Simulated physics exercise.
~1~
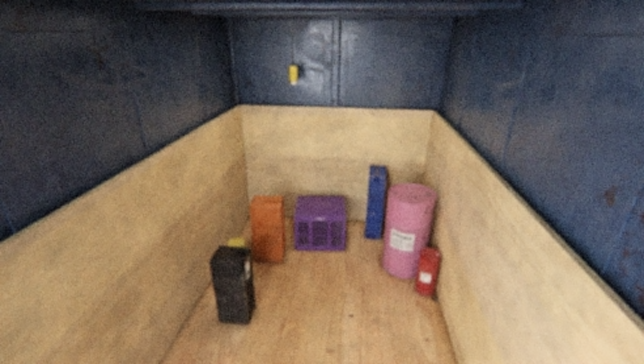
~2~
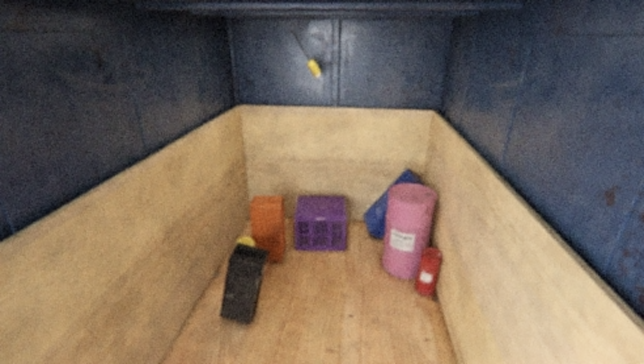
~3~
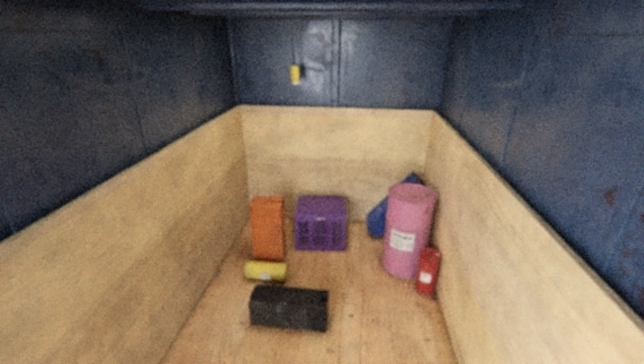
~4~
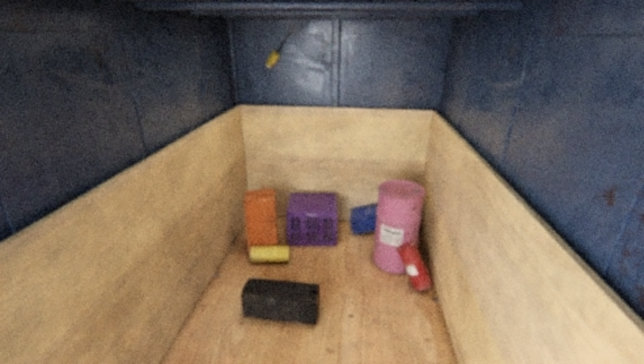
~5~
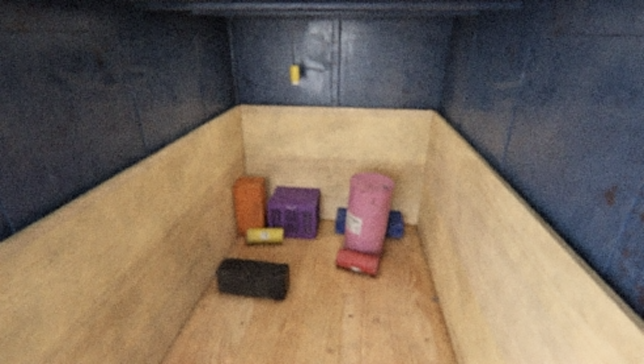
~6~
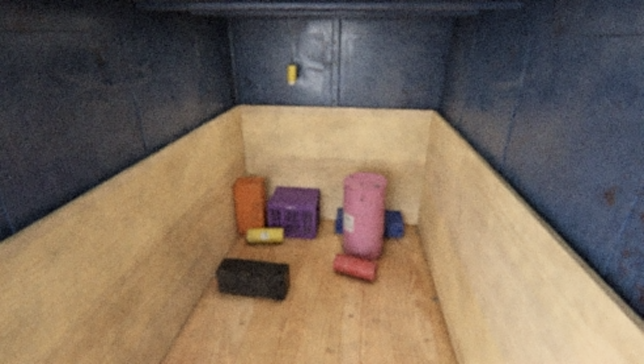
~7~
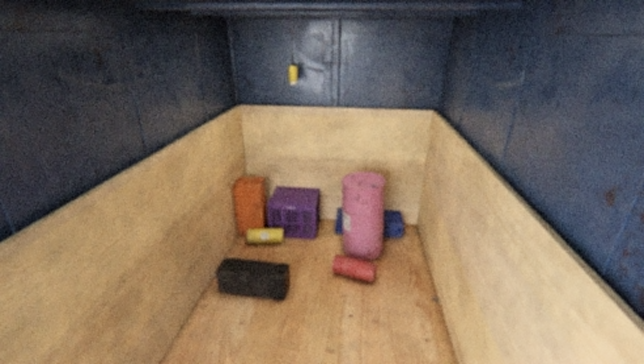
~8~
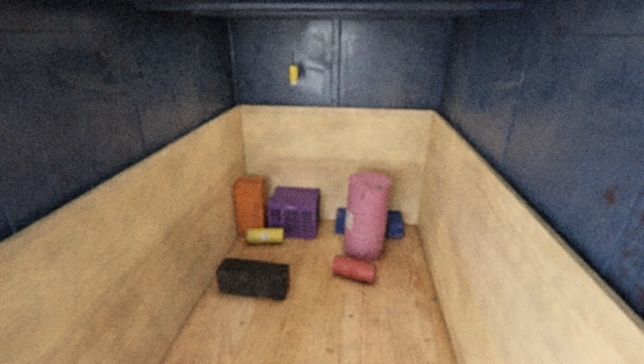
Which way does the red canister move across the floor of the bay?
The red canister moves to the left, tipping over and ending on its side in front of the pink drum.
